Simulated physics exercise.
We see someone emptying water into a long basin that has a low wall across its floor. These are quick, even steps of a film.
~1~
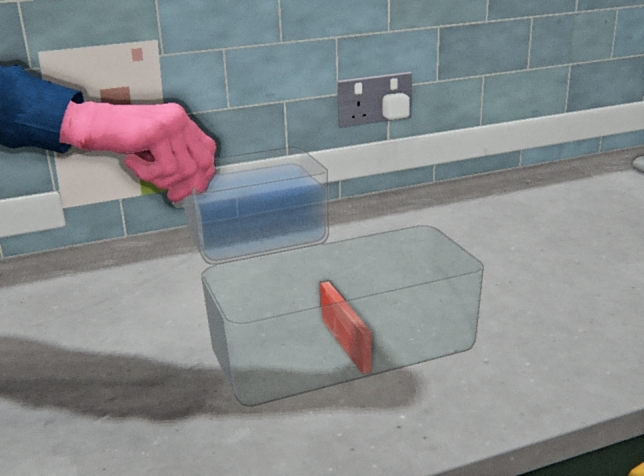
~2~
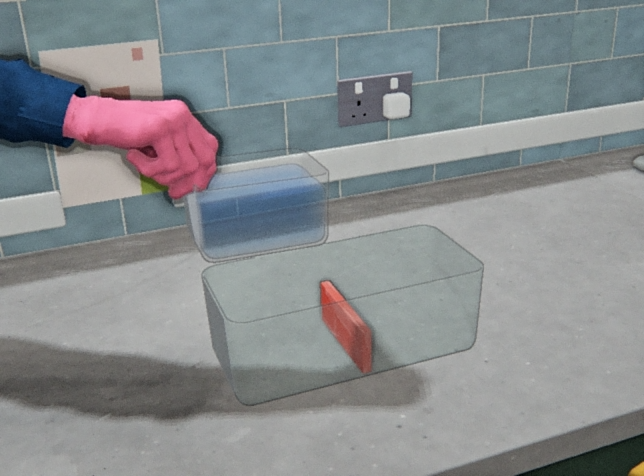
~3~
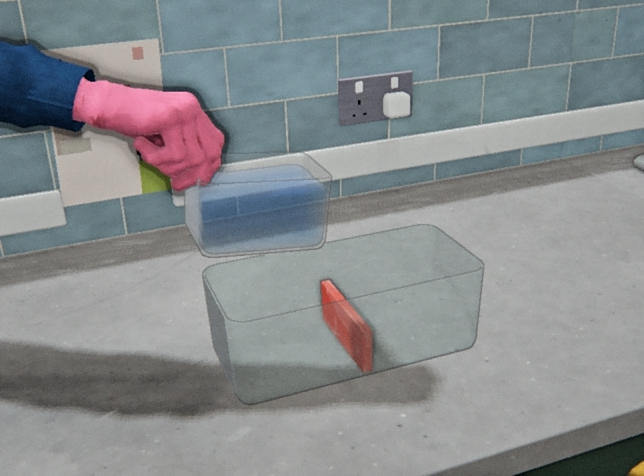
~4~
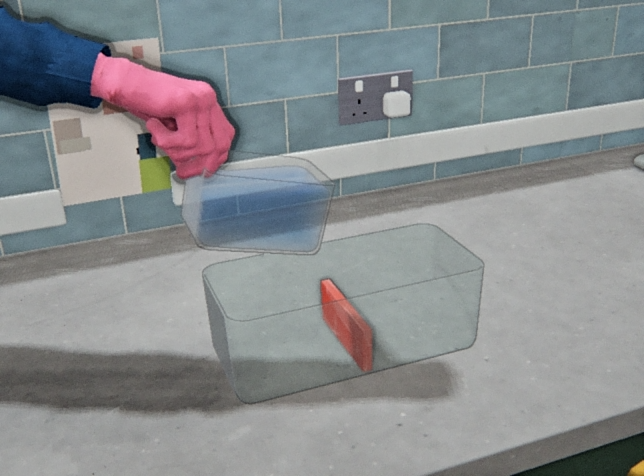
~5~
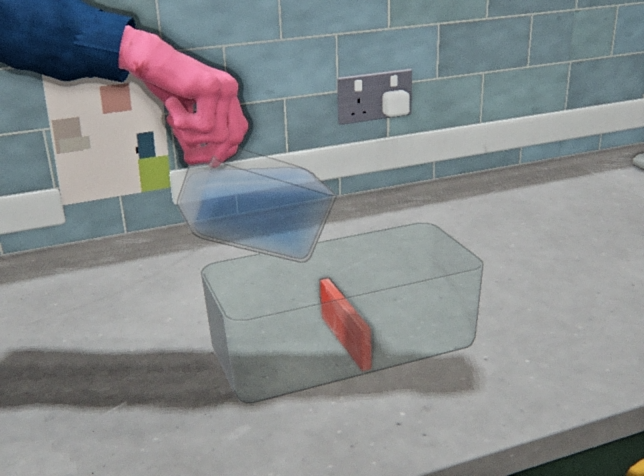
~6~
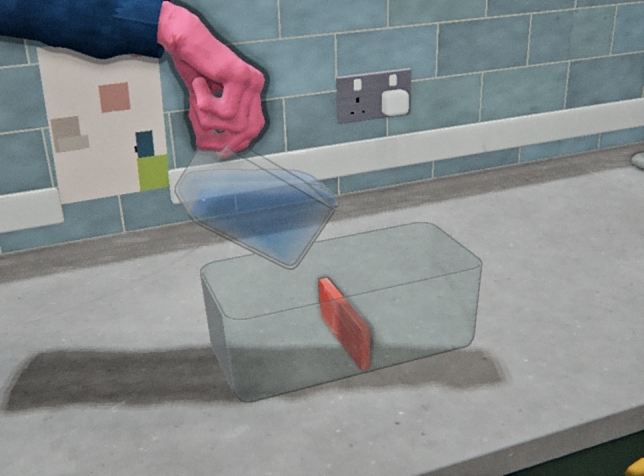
On a grey kitchen worktop seen from slightly above, a long clear basin with a low red wall across its floor sits before blue-green tiles, a socket and a pinned sheet of coloured squares. A pink-gloved hand in a dark blue sleeve holds a smaller clear container of blue water above and behind its left side. The hand rises and moves right, tilting the container steadily rightward, while the camera stays still.
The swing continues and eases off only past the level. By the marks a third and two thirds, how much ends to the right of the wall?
The share right of the wall is between a third and two thirds.
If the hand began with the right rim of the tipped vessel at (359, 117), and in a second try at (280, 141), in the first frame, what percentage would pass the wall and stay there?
About 85 and 20 per cent.
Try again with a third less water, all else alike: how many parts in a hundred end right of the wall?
Close to 30 per cent.
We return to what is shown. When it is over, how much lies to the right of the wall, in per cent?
Near 50 %.
A moment on, the tilt is 105° and 22 per cent is still to pour, 14 is left of the wall and 40 right of it.
Next, the tilt is 109° and 4 per cent is still to pour, 40 is left of the wall and 43 right of it.
Then the tilt is 109° and 0 per cent is still to pour, 46 is left of the wall and 48 right of it.
Later the tilt is 109° and 0 per cent is still to pour, 49 is left of the wall and 49 right of it.
Finally, 49 per cent lies left of the wall, 48 right of it and 2 outside.
